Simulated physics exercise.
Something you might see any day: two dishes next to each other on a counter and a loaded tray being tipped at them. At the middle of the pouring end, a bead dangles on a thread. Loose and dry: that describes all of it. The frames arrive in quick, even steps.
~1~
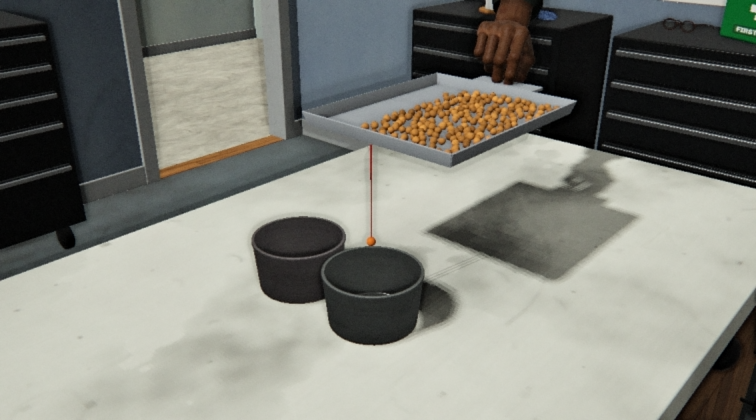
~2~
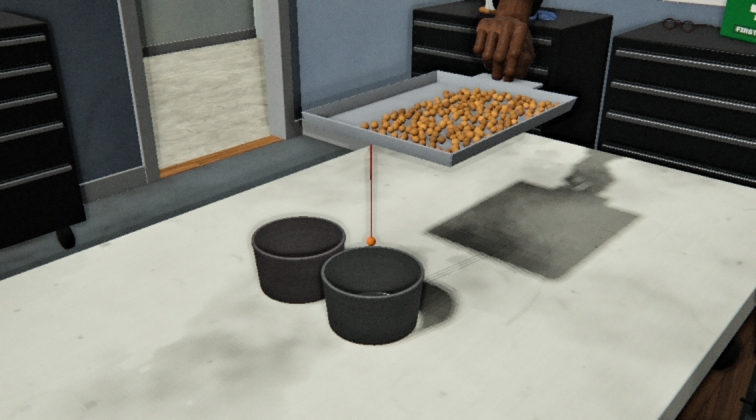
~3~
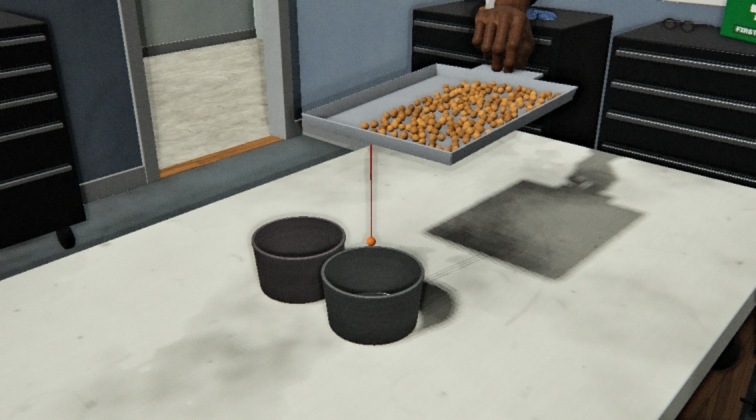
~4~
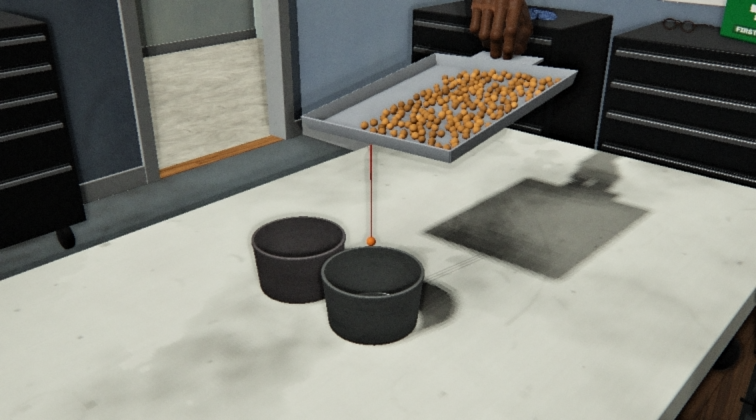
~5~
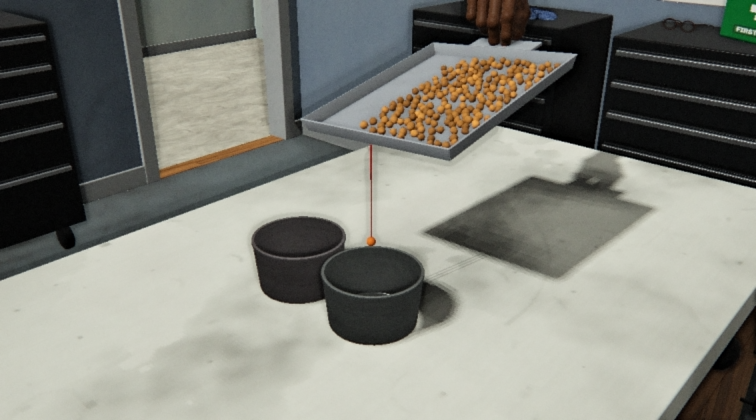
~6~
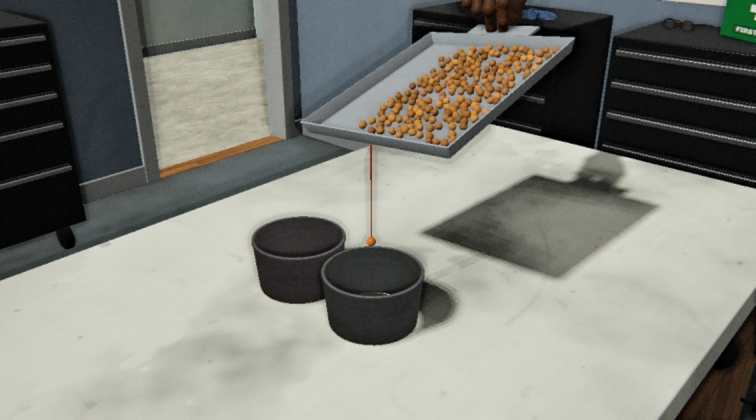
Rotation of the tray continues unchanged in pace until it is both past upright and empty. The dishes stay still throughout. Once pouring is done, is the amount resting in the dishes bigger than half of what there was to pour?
Yes, it is over half.
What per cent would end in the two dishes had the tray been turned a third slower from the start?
It would be close to 80 per cent.
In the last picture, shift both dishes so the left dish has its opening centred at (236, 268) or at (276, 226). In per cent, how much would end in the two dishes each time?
First position: Some 10 %; second position: Some 80 %.
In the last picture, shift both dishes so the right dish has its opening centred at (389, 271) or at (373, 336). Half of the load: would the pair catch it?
Taking them in turn, it's beyond half and then short of half.
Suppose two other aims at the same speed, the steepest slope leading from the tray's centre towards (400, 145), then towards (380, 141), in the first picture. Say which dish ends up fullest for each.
The first try favours the dish to the right; the second favours the dish to the right.
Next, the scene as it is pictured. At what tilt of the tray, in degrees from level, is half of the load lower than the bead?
It has tipped about 110 degrees.
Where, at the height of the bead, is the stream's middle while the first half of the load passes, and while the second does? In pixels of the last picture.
The opening half passes (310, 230), the closing half (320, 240).
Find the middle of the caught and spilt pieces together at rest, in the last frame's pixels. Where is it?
Near (300, 283).
Soon, tray tipped steeply; nearly all on the tray; a stray few in the left dish; a small part in the air.
A while on, tray tipped past a quarter turn; about half on the tray; a stray few in the right dish; about a quarter in the left dish; a stray few outside both; about a quarter in the air.
Towards the end, tray tipped past a quarter turn; about a quarter in the right dish; about two thirds in the left dish; about a quarter outside both; a stray few in the air.
Finally, tray tipped past a quarter turn; about a quarter in the right dish; about two thirds in the left dish; about a quarter outside both; a stray few in the air.
